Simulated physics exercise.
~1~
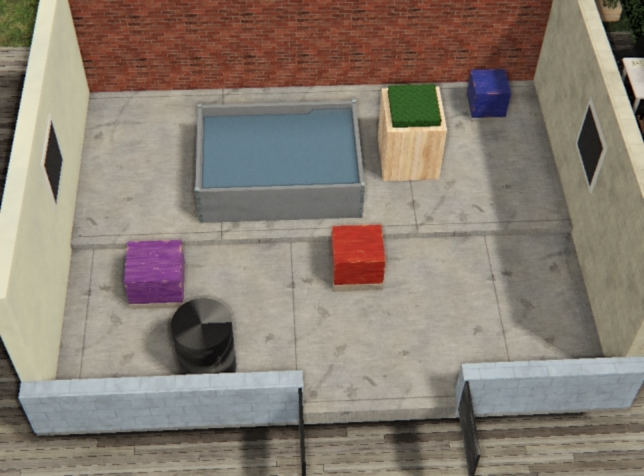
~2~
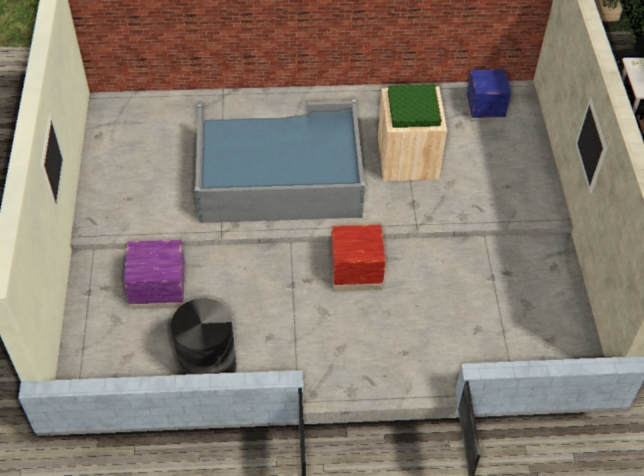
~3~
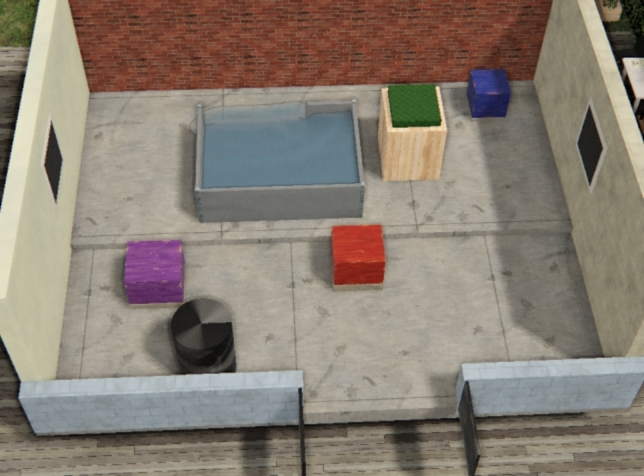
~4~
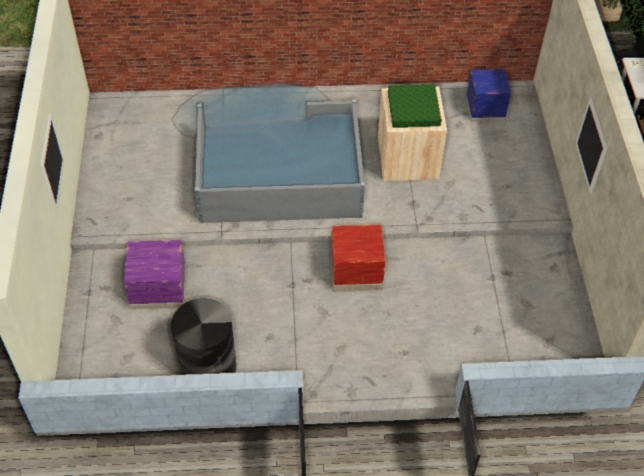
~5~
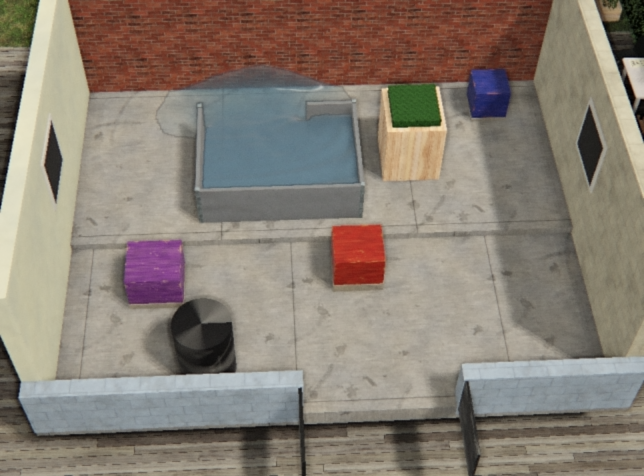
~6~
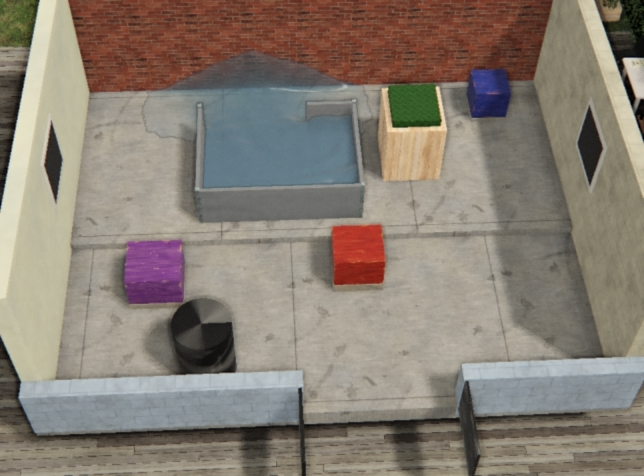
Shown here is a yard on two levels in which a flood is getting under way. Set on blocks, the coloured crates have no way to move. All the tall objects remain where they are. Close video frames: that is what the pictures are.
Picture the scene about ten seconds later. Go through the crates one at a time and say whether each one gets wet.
At the end, the blue crate meets the water, the red crate never meets the water, the purple crate meets the water.
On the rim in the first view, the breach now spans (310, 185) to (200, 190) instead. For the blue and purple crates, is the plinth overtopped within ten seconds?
Blue crate: Untouched; purple crate: Overtopped.
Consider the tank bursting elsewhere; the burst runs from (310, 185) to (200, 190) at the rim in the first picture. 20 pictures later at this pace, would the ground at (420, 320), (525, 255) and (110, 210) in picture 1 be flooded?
In turn: Wet, clear, no water.
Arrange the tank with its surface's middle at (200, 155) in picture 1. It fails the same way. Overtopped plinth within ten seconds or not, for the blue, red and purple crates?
Blue crate: Flooded; red crate: Untouched; purple crate: Flooded.
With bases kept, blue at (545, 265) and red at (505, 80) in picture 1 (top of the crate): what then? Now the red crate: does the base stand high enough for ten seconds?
Result for red: Overtopped.
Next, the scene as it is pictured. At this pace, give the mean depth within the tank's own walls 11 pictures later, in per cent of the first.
Some 40 per cent.
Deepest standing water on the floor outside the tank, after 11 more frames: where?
I'd point to about (90, 94).
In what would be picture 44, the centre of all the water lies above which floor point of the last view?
About (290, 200).
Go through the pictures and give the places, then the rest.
In the first picture, still water in the tank at (279, 148).
In the second picture, the front is at a hidden place, out from the gap on the tank's far side.
In the third picture, water pours out on the tank's far side and has run to a hidden place.
In the fourth picture, the front is at (307, 88), out from the gap on the tank's far side.
In the fifth picture, water pours out on the tank's far side and has run to (338, 87).
In the sixth picture, water pours out on the tank's far side and has run to (359, 87).
A moment on, water covers 15 % of the floor; the blue crate not reached, the red crate not reached, the purple crate not reached.
Next, water covers 25 % of the floor; the blue crate water round its plinth, the red crate not reached, the purple crate not reached.
Then, water covers 50 % of the floor; the blue crate water round its plinth, the red crate water round its plinth, the purple crate water round its plinth.
Later, water covers 90 % of the floor; the blue crate water round its plinth, the red crate water round its plinth, the purple crate water round its plinth.
In the end, water covers 95 % of the floor; the blue crate was topped, the red crate stayed above the water, the purple crate was topped.
